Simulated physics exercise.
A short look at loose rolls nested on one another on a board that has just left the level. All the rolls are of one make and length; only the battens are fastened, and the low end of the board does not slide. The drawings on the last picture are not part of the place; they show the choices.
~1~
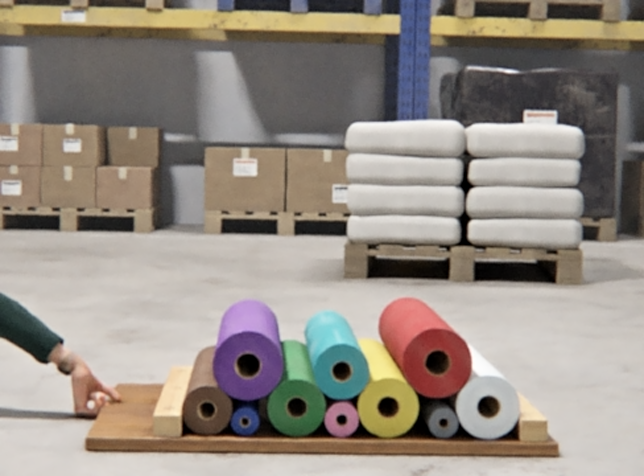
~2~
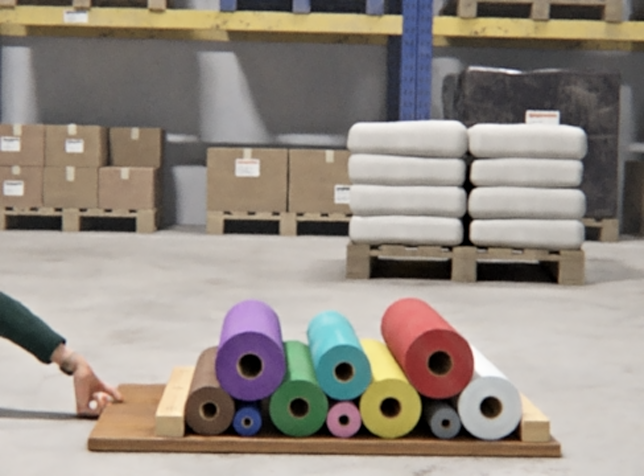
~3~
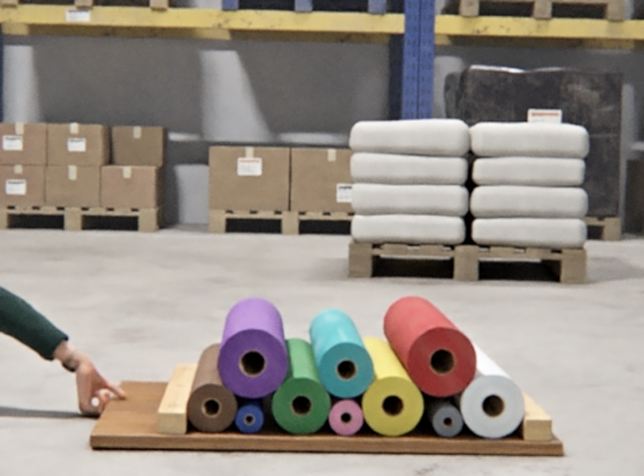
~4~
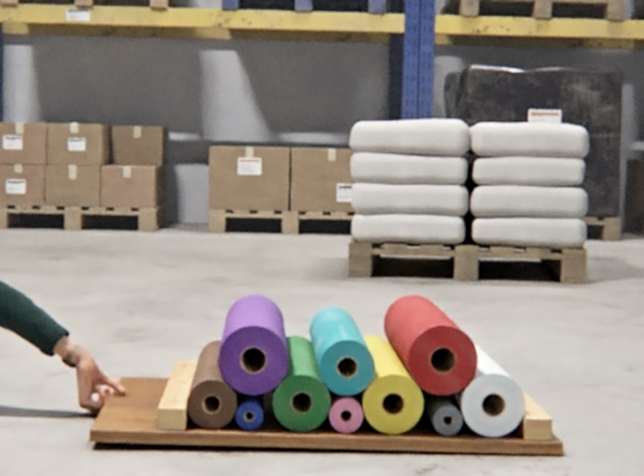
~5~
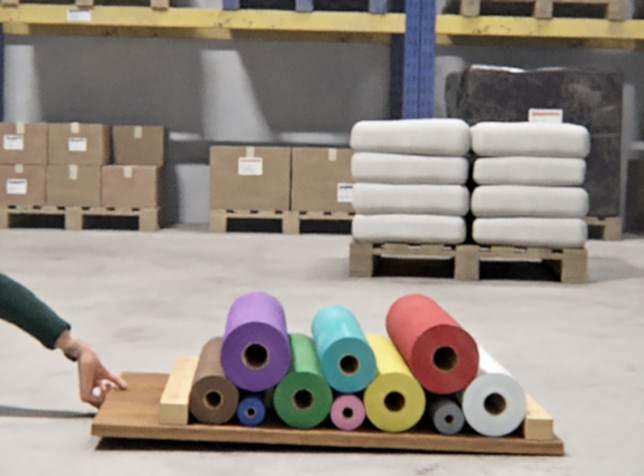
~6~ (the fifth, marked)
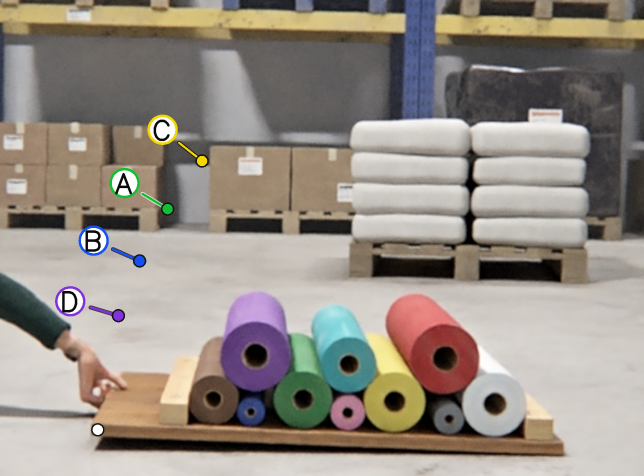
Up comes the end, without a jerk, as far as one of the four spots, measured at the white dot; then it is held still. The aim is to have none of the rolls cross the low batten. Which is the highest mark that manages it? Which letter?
The answer is mark C.
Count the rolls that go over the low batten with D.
It comes to none.
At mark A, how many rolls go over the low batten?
With A, none.
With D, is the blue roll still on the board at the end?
Yes, with D.
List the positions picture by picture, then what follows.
The first frame shows white roll (488, 406); red roll (438, 363); turquoise roll (342, 371).
The second frame shows turquoise roll (344, 371); purple roll (250, 366).
The third frame shows board (322, 404); brown roll (212, 408); blue roll (249, 419); turquoise roll (347, 370).
The fourth frame shows board (322, 402); brown roll (212, 404); blue roll (249, 416); grey roll (448, 420).
The fifth frame shows board (323, 399); brown roll (213, 399); blue roll (251, 412).
On the marked copy, A at (168, 209); B at (140, 261); C at (202, 161); D at (118, 316); the white dot at (98, 430).
Following C. Soon after the start, board at 20°.
Later, board at 37°.
In the end, board at 37°, none over the low batten.
As for the rest, A none over the low batten; B none over the low batten; D none over the low batten.
